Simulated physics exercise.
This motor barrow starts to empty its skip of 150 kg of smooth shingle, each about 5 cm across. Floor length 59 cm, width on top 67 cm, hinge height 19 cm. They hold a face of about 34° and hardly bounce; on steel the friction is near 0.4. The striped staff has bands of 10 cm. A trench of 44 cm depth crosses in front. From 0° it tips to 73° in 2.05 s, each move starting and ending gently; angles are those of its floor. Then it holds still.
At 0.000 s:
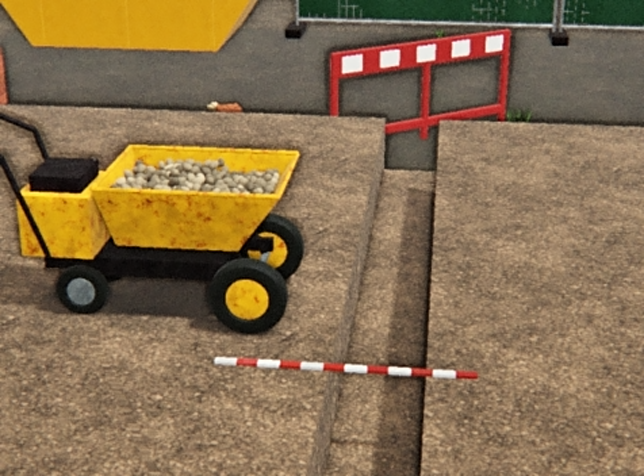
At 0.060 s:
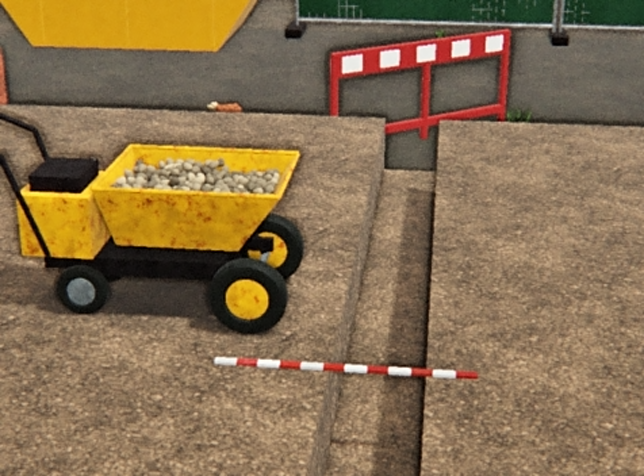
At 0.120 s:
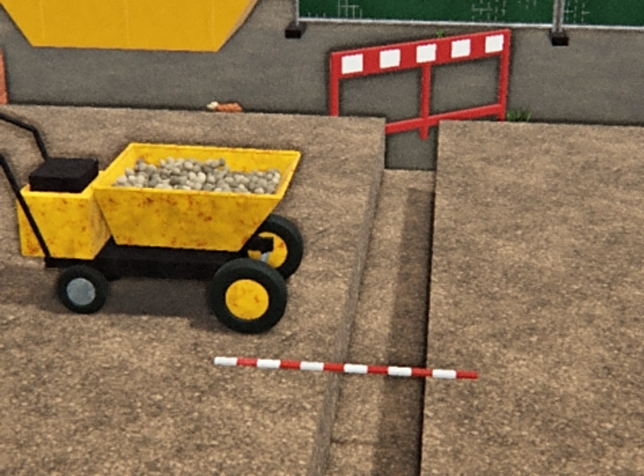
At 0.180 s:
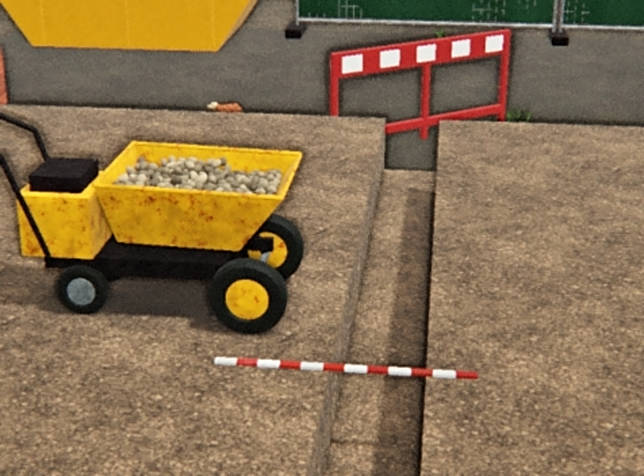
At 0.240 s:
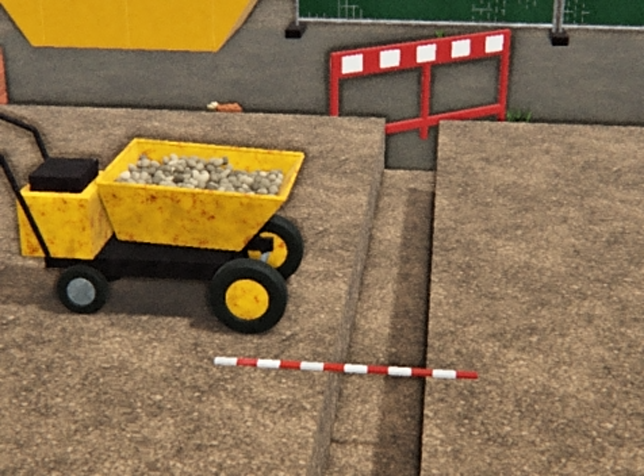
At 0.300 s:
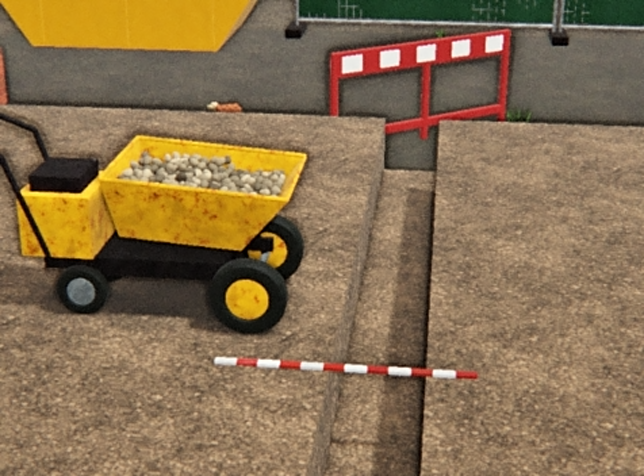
On a building site, a yellow motor barrow's skip of pale stones tilts slightly to the right.
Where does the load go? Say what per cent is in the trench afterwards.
Close to 91 in a hundred.
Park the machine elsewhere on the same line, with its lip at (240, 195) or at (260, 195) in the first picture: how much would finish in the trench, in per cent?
About 100 and 100 per cent.
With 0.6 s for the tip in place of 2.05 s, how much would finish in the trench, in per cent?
It would be near 60 per cent.
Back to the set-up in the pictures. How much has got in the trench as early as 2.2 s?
Some 60 per cent.
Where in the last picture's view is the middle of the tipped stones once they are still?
Their middle is at about (396, 374).
After 1.5 s the floor is at 62°; 97 % in the skip, 3 % in the trench; the foremost stones are at (386, 283).
After 2.2 s the floor is at 73°; 31 % in the skip, 60 % in the trench, 9 % past the trench; the foremost stones are at (512, 313).
After 2.5 s the floor is at 73°; 12 % in the skip, 79 % in the trench, 9 % past the trench; the foremost stones are at (557, 302).
After 4.4 s the floor is at 73°; 0 % in the skip, 91 % in the trench, 9 % past the trench; the foremost stones are at (570, 298).
